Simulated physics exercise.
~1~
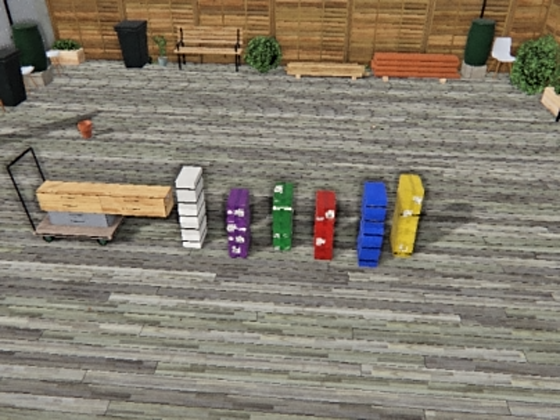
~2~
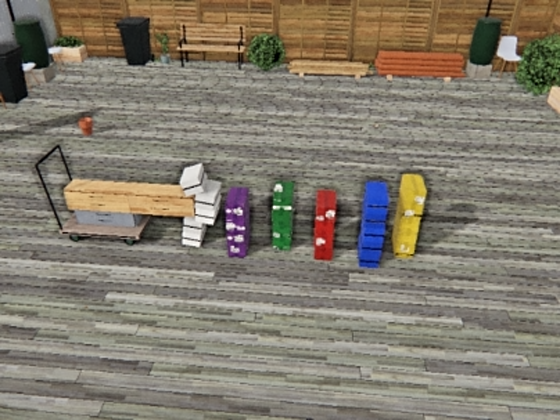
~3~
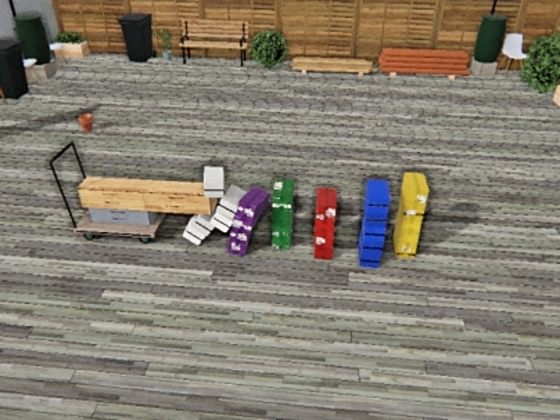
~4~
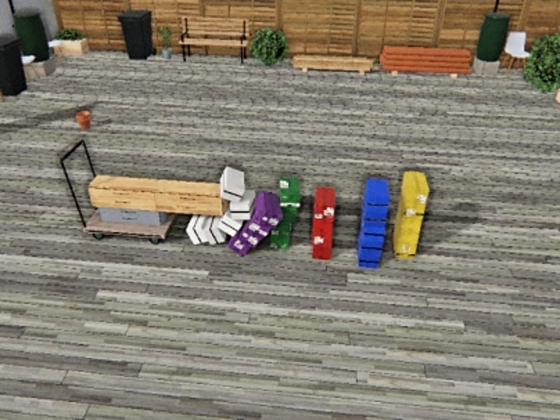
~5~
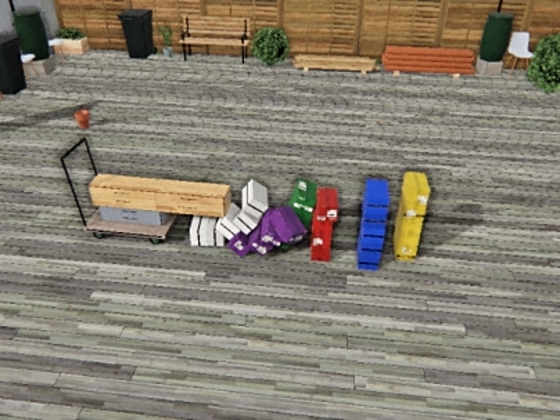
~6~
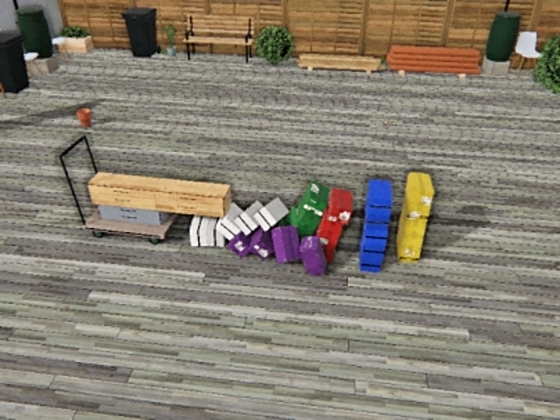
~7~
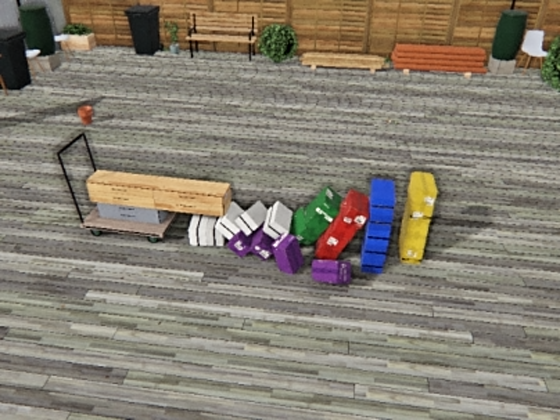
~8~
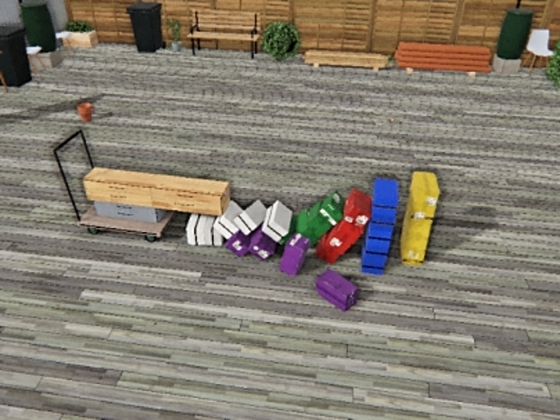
The video shows a trolley carrying a long wooden beam rolling right into a white stack of parcels, which collapses into the purple one, whose parcels tumble forward, while the green and red stacks tip rightward, ending leaning near the blue and yellow stacks, which remain standing.
